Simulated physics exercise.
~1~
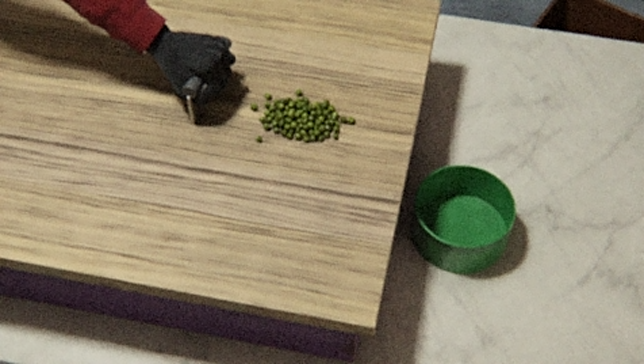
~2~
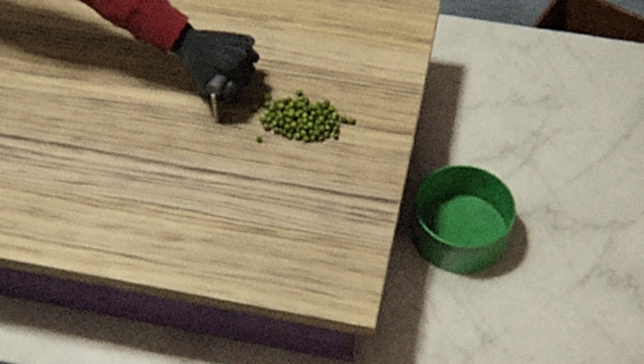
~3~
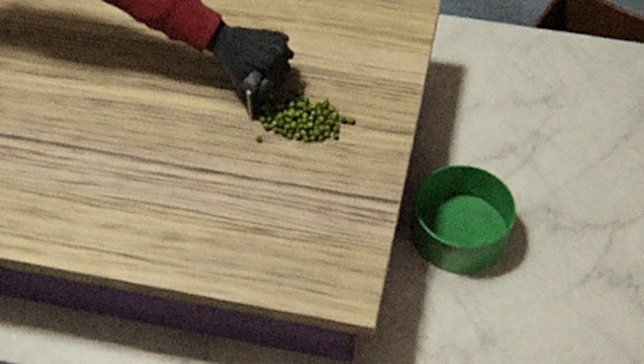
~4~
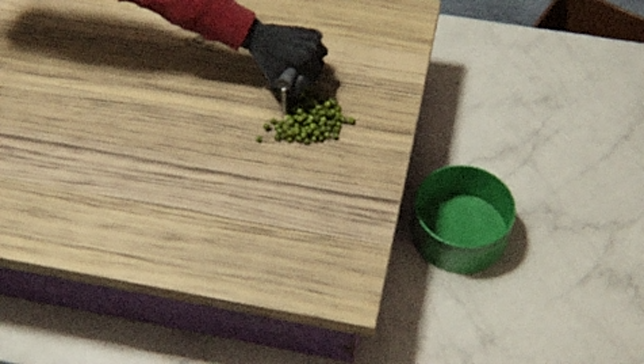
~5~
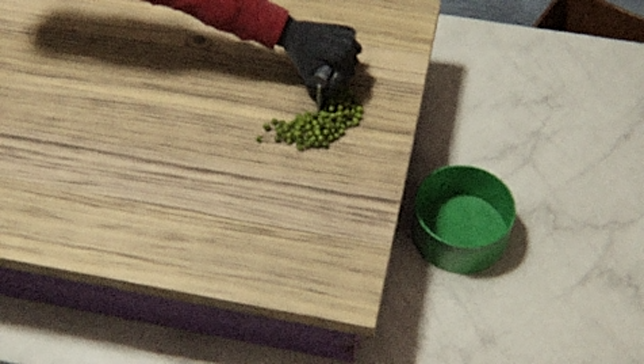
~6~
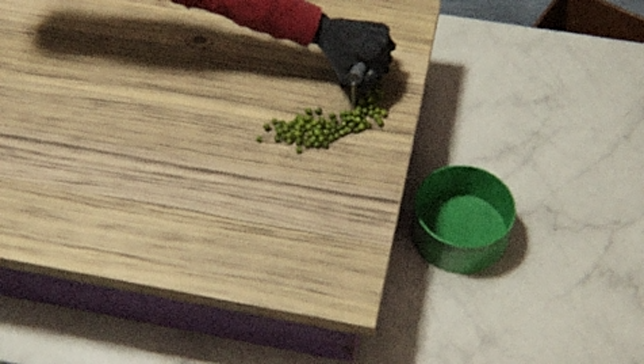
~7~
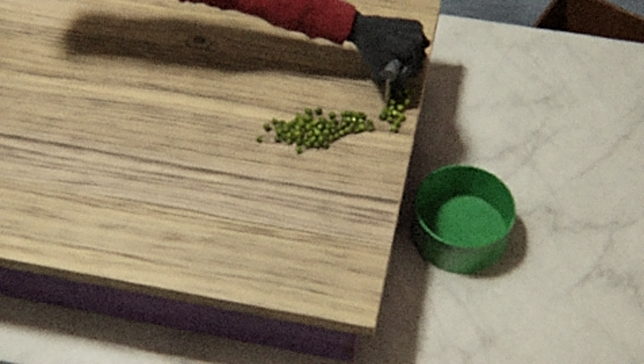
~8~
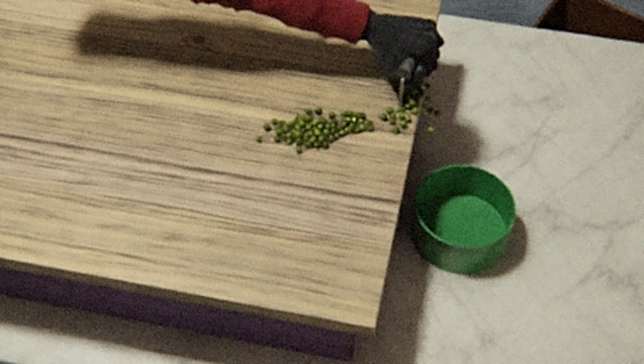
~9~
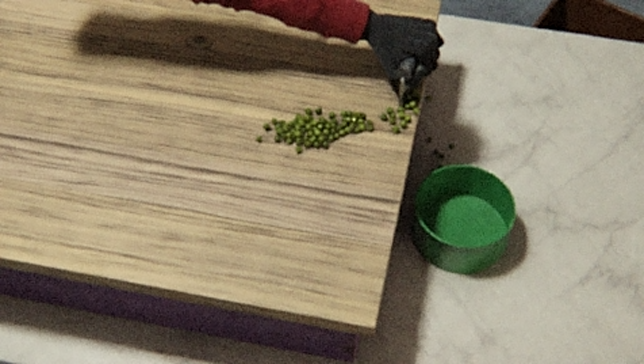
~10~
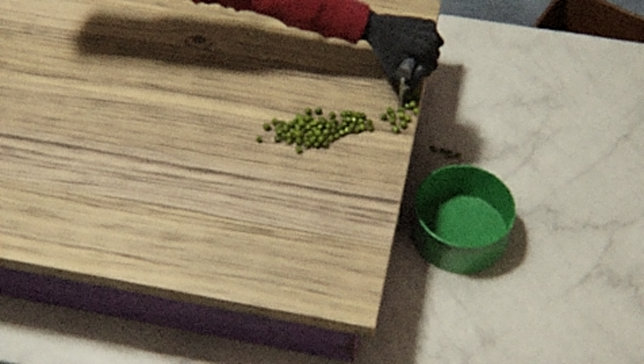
We see a dark-gloved hand with a scraper move right across a wooden board, pushing some small green olives to the edge, where it stops. A few drop off behind the green pot, missing it, while most stay on the board and the pot remains empty.
